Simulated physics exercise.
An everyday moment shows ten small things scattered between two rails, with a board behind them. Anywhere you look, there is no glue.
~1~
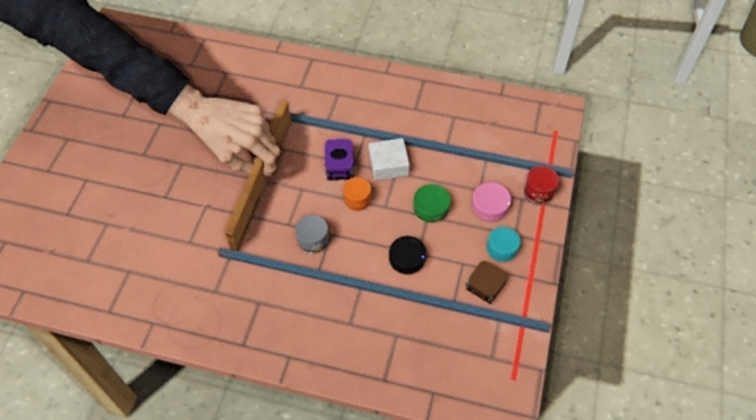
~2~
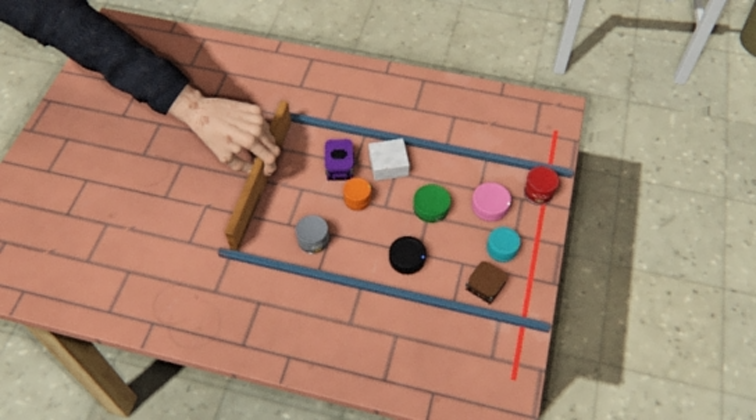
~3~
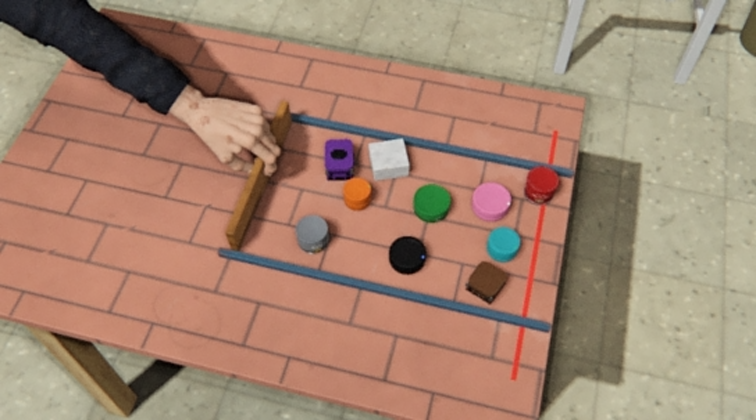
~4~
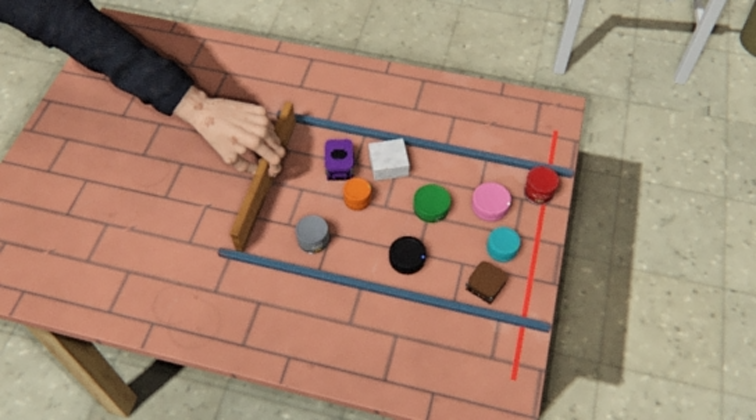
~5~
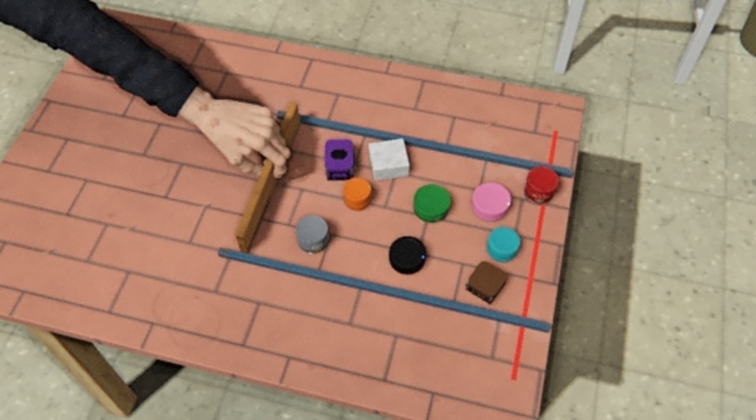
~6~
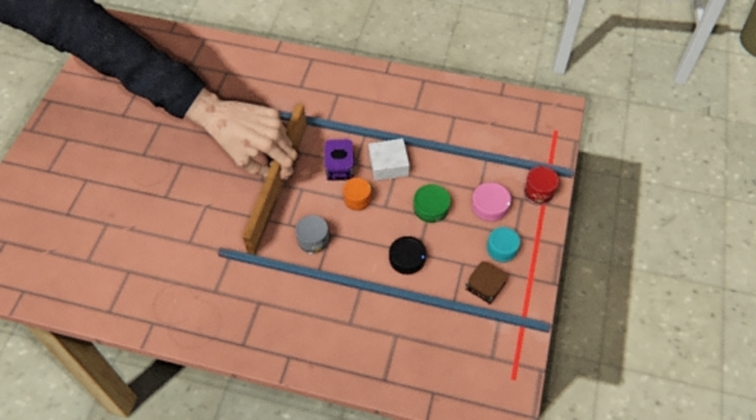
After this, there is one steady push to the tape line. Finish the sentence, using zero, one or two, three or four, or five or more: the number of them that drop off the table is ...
The number that drop off the table is five or more.
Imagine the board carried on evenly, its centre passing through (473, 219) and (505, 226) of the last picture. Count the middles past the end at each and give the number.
Beyond the end: 0, then 3.
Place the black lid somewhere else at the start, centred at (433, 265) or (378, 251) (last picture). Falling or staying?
In the two tries the black lid ends up below and ends up below, in that order.
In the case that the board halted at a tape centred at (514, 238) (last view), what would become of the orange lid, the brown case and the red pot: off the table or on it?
First the orange lid, which stays on top, then the brown case, which stays on top, and the red pot, which leaves the top.
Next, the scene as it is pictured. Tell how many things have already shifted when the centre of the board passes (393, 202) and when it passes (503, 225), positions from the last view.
That makes 6 at the first spot and 10 at the second.
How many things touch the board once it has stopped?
The figure is 3.
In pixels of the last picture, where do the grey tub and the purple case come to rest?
The grey tub stops around (548, 280); the purple case around (558, 209).
Soon after, none off yet; red pot at rest near (541, 186); turquoise lid at rest near (503, 245); brown case at rest near (487, 282).
In the end, the number that fall off is five or more; gone, white block, black lid, green tub, pink lid, brown case, turquoise lid and red pot.
